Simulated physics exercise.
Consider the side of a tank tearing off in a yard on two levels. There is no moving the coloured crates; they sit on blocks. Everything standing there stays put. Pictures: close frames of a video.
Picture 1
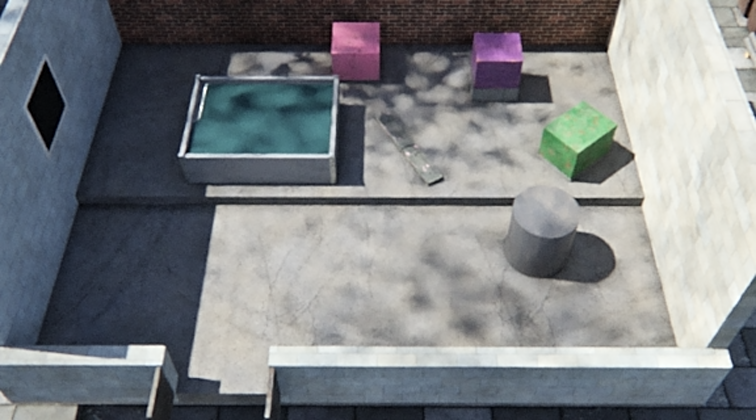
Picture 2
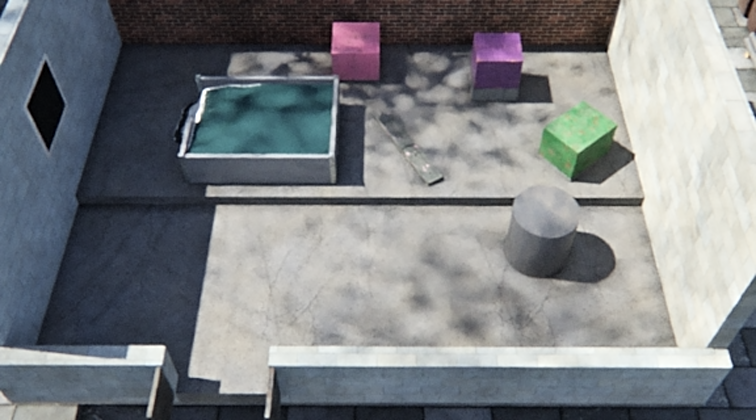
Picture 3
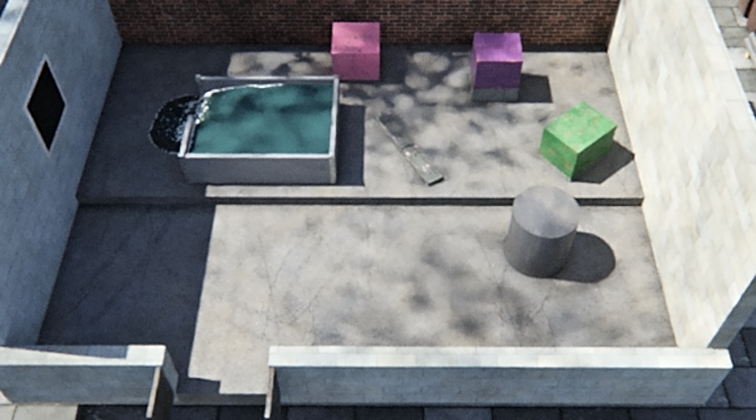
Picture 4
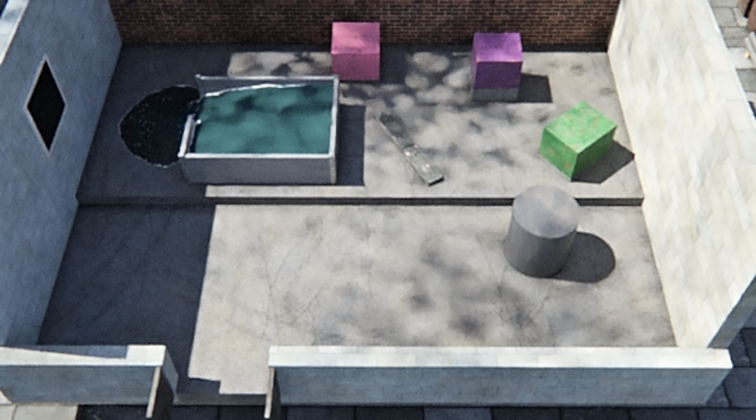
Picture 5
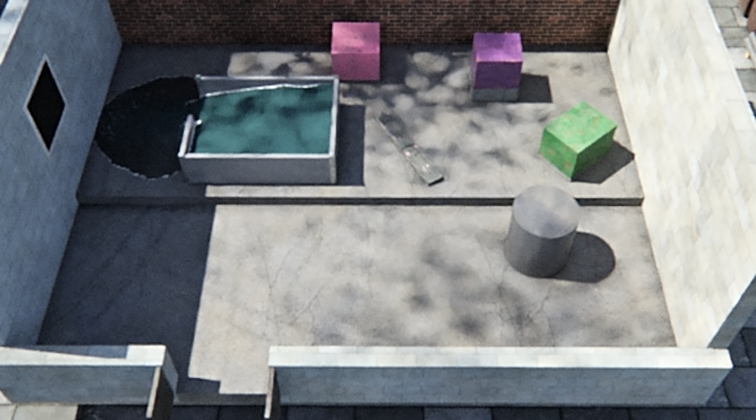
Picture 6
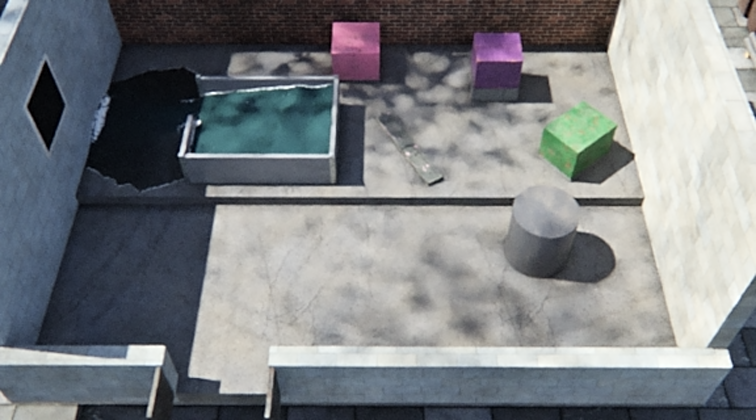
Water poured out of the left side of the tank in the walled yard and spread in a dark, widening pool across the upper level toward the left wall, while the coloured crates stayed still.
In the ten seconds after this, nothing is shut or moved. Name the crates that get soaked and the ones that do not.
One by one: Green crate: Safe; purple crate: Safe; pink crate: Not safe.
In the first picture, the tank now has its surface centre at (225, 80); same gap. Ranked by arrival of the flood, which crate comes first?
It is the one in pink.
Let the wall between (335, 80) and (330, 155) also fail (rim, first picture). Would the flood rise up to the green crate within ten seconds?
In my view the green one gets reached.
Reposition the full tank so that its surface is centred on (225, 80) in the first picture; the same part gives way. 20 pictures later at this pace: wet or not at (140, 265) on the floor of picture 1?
At that place: Flooded.
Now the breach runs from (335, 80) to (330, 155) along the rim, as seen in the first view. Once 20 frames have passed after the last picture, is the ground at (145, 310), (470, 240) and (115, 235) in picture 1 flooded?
Taking them in turn, I get left untouched, then sodden, then left untouched.
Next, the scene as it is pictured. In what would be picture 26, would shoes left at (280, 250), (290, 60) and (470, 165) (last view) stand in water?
Status per point, in sequence: Unwetted, then waterlogged, then unwetted.
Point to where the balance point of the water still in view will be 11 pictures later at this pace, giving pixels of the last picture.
My guess is about (208, 133).
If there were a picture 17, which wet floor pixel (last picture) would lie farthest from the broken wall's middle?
The front tops out at about (44, 322).
A moment on, water covers 10 % of the floor; the green crate not reached, the purple crate not reached, the pink crate not reached.
Next, water covers 15 % of the floor; the green crate not reached, the purple crate not reached, the pink crate not reached.
Then, water covers 30 % of the floor; the green crate not reached, the purple crate not reached, the pink crate water round its plinth.
Later, water covers 45 % of the floor; the green crate not reached, the purple crate water round its plinth, the pink crate water round its plinth.
In the end, water covers 70 % of the floor; the green crate stayed above the water, the purple crate stayed above the water, the pink crate was topped.
